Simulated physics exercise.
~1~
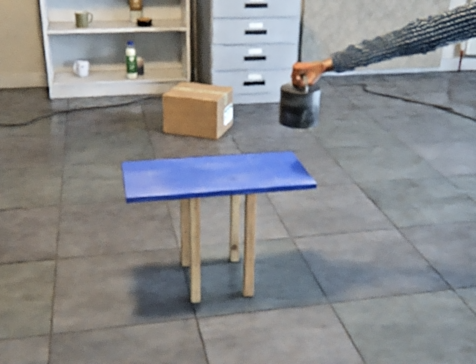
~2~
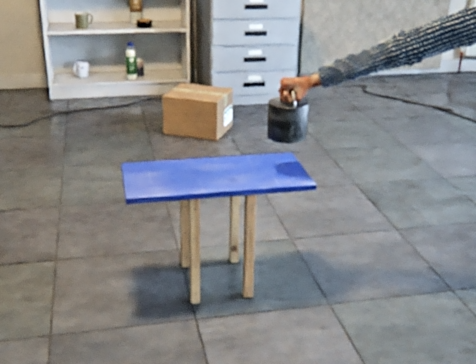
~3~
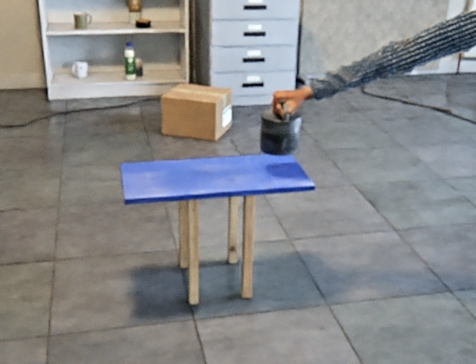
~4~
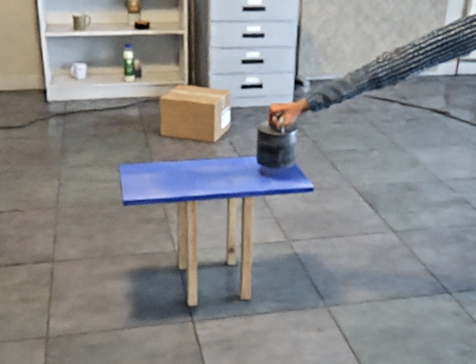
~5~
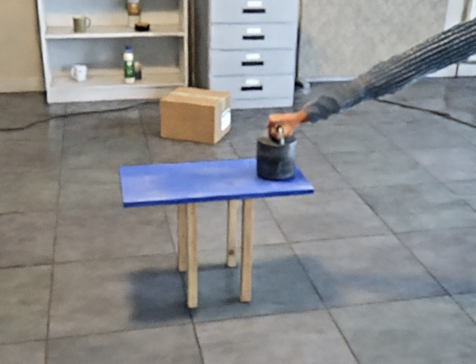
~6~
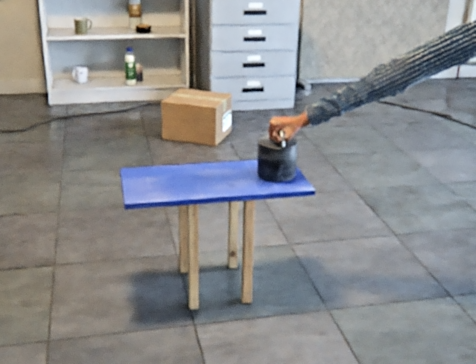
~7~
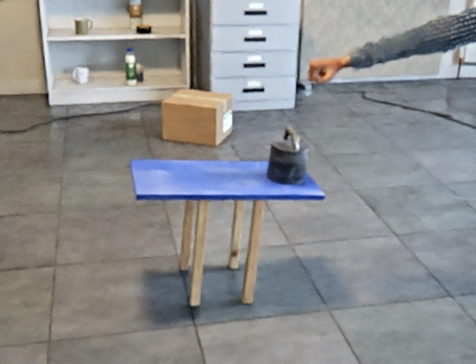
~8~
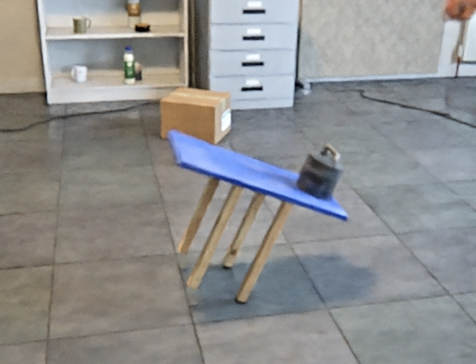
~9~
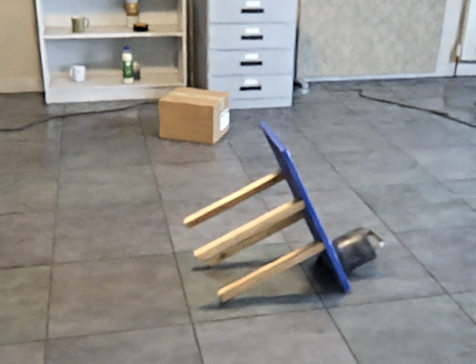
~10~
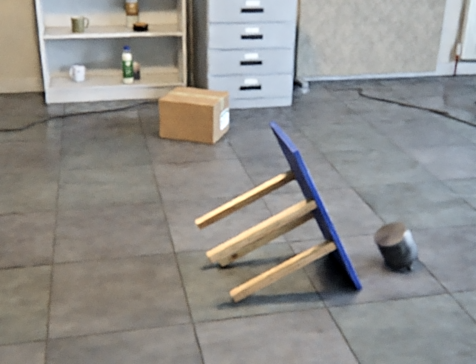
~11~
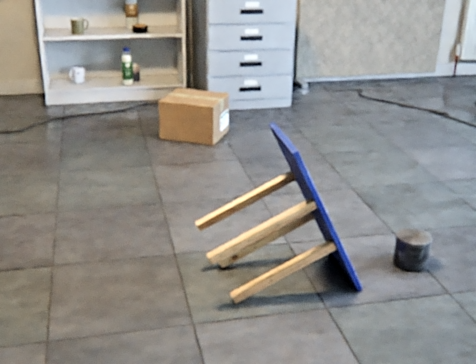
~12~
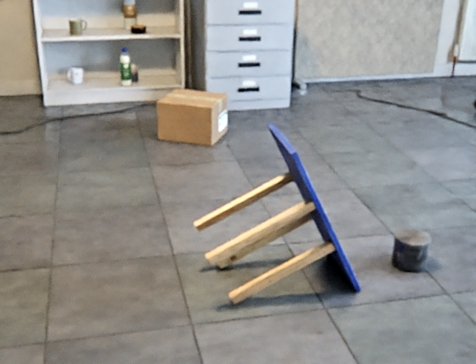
In a room with a grey tiled floor, seen from the front and slightly above by a gently swaying camera, a small blue-topped table stands on narrow-set wooden legs. Behind it are a cardboard box, a white shelf holding a few items, and a grey drawer cabinet. From the right, a hand in a dark patterned sleeve lowers a dark cylindrical object with a handle onto the tabletop's right side. The hand lets go and withdraws. The table tips rightward, and the object slides off and rolls over onto the floor. Finally, the table rests tilted on its top's edge, the object upside down to its right.
